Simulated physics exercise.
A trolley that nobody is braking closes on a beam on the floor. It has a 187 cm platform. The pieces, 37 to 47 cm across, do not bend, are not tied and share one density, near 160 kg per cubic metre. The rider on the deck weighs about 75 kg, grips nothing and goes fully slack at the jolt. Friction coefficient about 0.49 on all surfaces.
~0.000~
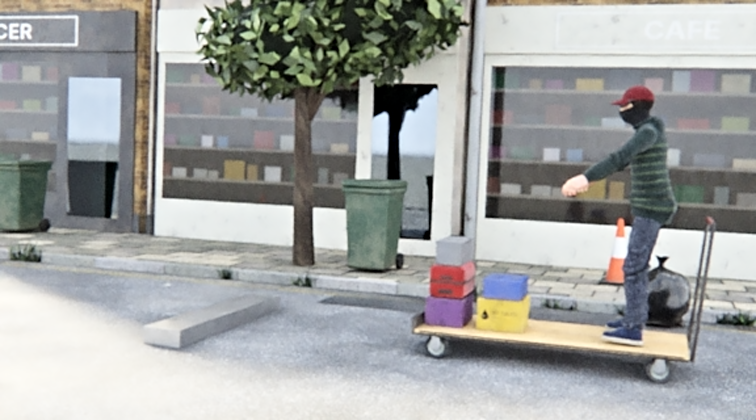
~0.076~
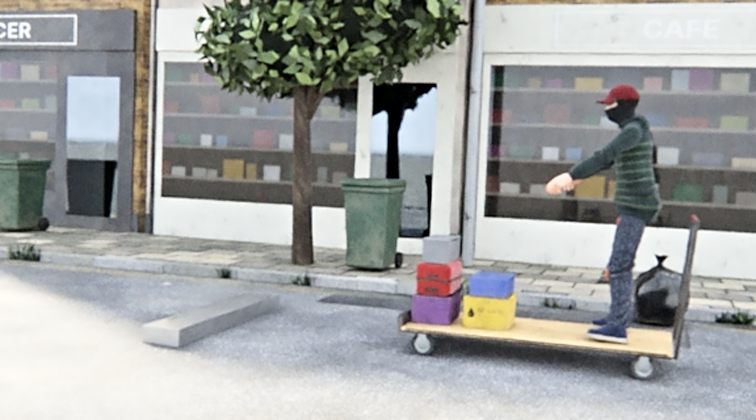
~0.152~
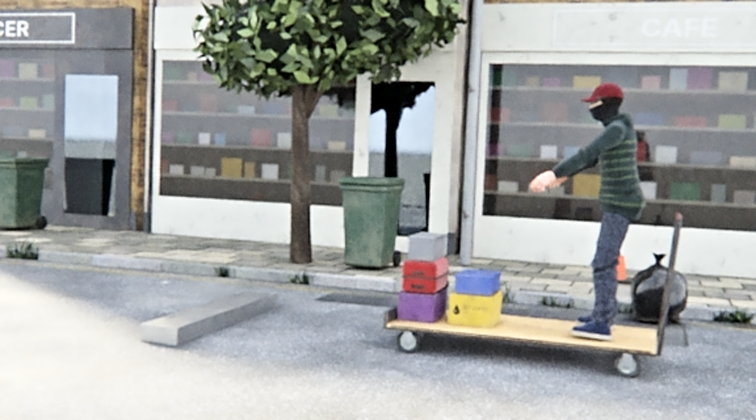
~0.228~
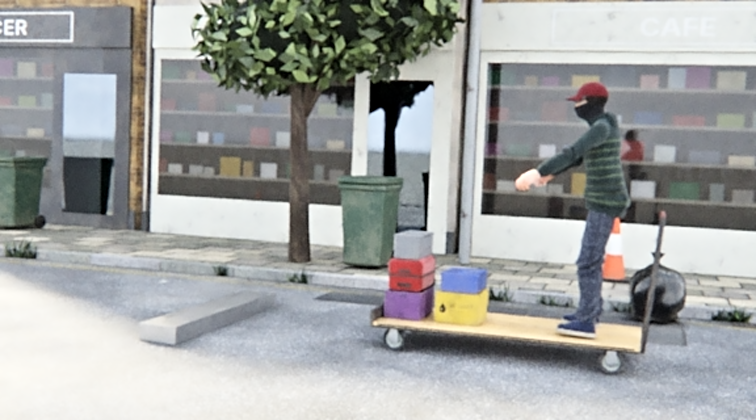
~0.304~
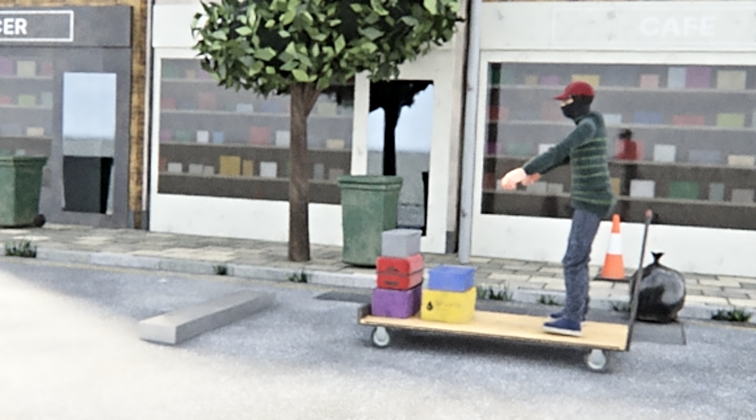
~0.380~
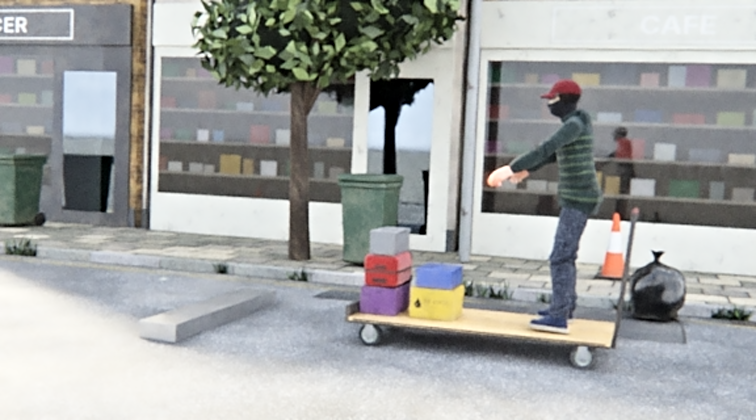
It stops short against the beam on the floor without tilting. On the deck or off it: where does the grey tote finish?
The grey tote goes over the front rim.
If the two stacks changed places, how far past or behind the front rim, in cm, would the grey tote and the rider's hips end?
Then grey 140 past, hips 120 behind.
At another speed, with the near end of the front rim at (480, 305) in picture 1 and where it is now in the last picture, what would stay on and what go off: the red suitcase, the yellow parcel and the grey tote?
Then red off, yellow on, grey off.
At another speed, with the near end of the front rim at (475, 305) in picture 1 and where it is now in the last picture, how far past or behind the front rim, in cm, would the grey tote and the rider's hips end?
Then grey 110 past, hips 60 behind.
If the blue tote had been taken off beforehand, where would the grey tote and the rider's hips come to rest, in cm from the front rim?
In that case grey 40 past, hips 120 behind.
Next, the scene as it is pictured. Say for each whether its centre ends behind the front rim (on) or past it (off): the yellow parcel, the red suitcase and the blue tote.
In the end: Yellow on, red off, blue on.
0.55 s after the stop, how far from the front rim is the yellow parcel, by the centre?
About 50 cm behind the rim.
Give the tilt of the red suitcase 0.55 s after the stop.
Roughly 70° from upright.
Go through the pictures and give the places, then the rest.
Grey tote (455, 251), hips (653, 205), rim corner (413, 329); 168 cm still to roll, in the first frame.
Grey tote (442, 249), hips (638, 203), rim corner (400, 327); 159 cm still to roll, in the second frame.
Grey tote (428, 247), hips (622, 201), rim corner (385, 324); 149 cm still to roll, in the third frame.
Grey tote (414, 245), hips (607, 199), rim corner (371, 322); 140 cm still to roll, in the fourth frame.
Grey tote (402, 243), hips (593, 198), rim corner (359, 320); 130 cm still to roll, in the fifth frame.
Grey tote (390, 241), hips (580, 196), rim corner (347, 317); 121 cm still to roll. Speed about 1.2 m/s, in the sixth frame.
The wheels strike at 1.35 s.
After 1.90 s the grey tote is 28 cm past the rim, tilted 70°, near (193, 250) in the last picture's view.
After 2.35 s the grey tote is 40 cm past the rim, tilted 90°, near (179, 303) in the last picture's view.
Final state at 3.0 s, past the rim, grey tote and red suitcase; behind it, yellow parcel, blue tote, purple carton and the rider's hips.
